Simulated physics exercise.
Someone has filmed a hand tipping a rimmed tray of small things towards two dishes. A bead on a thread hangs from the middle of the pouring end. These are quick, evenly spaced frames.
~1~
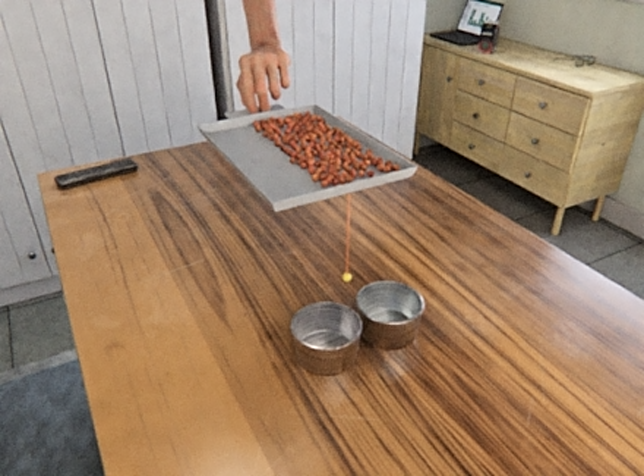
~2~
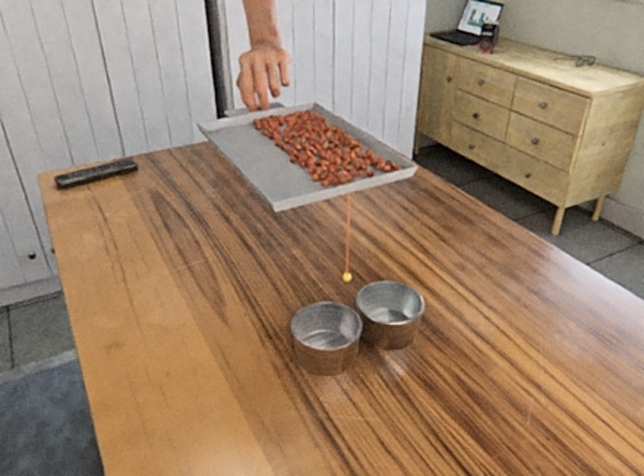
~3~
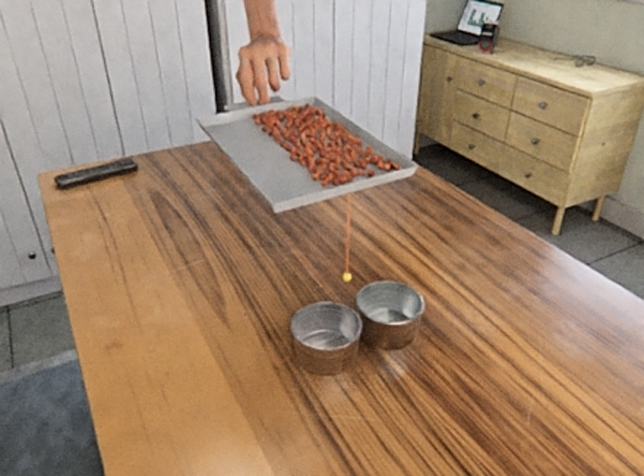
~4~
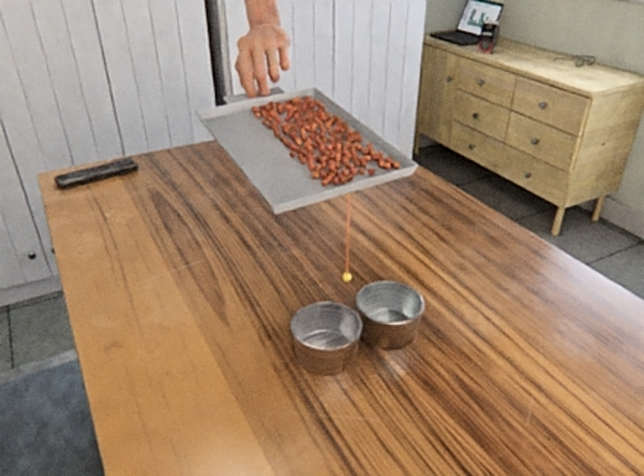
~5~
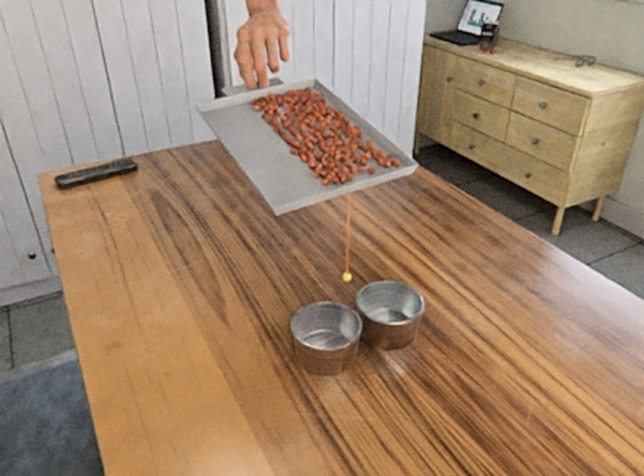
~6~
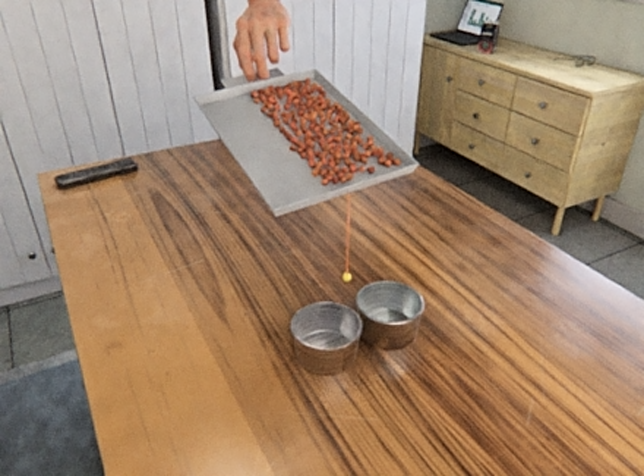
The clip shows a hand gradually raising the far end of a rimmed grey tray of small reddish-brown pieces above a wooden table, tilting it slightly, while two metal dishes and a yellow bead on a thread stay still.
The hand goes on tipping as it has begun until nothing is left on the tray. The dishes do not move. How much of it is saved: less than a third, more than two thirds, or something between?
In the dishes lies between a third and two thirds of it.
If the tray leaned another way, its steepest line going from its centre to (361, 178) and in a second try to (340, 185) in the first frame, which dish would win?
First the right dish, then the dish on the right.
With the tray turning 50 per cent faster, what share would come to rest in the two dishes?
Close to 50 per cent.
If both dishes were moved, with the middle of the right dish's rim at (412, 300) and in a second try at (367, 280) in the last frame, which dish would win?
In turn: The left-hand dish; the dish on the left.
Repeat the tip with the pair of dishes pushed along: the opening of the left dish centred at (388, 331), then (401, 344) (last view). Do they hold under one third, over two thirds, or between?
One: Less than a third. Two: Less than a third.
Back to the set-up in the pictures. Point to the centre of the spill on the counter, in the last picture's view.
At about (276, 349).
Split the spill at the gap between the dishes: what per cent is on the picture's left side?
Close to 90 per cent.
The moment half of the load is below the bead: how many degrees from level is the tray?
At some 105 degrees.
Just after the last frame, tray tipped steeply; almost all on the tray; just a few in the left dish; just a few outside both; just a few in the air.
A moment on, tray tipped right over; the larger part on the tray; about a tenth in the left dish; about a tenth outside both; about a tenth in the air.
Further on, tray tipped past a quarter turn; roughly a third in the left dish; about a tenth in the right dish; roughly half outside both; just a few in the air.
When it is over, tray tipped past a quarter turn; roughly a third in the left dish; about a tenth in the right dish; roughly half outside both; just a few in the air.
